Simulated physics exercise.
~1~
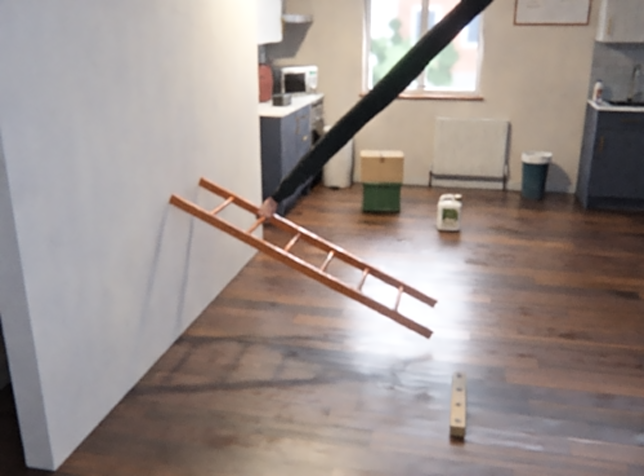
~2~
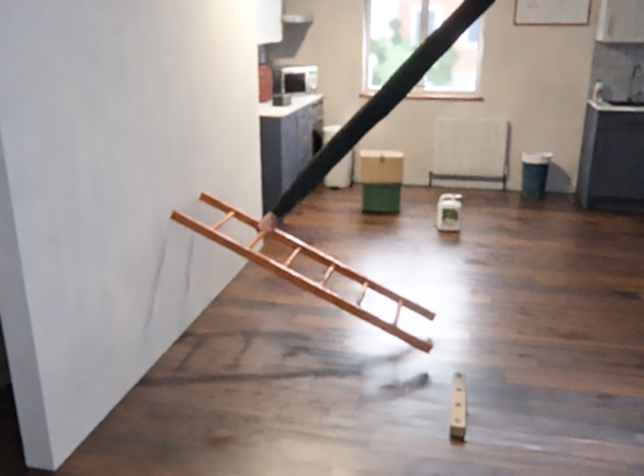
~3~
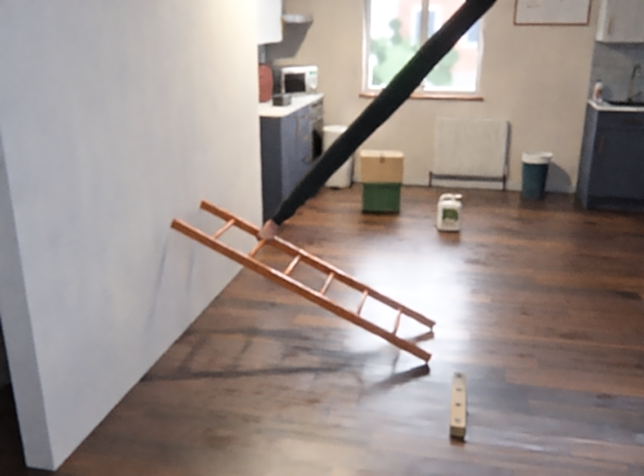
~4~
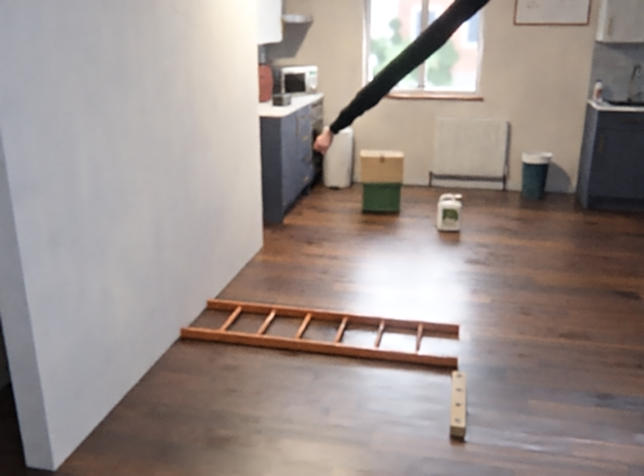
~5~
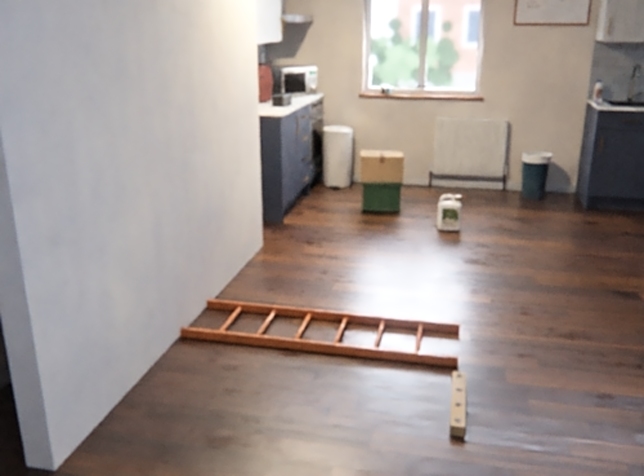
Orange ladder lowered at a slant against a white wall by a dark-sleeved arm, then slipping flat to the floor once released.
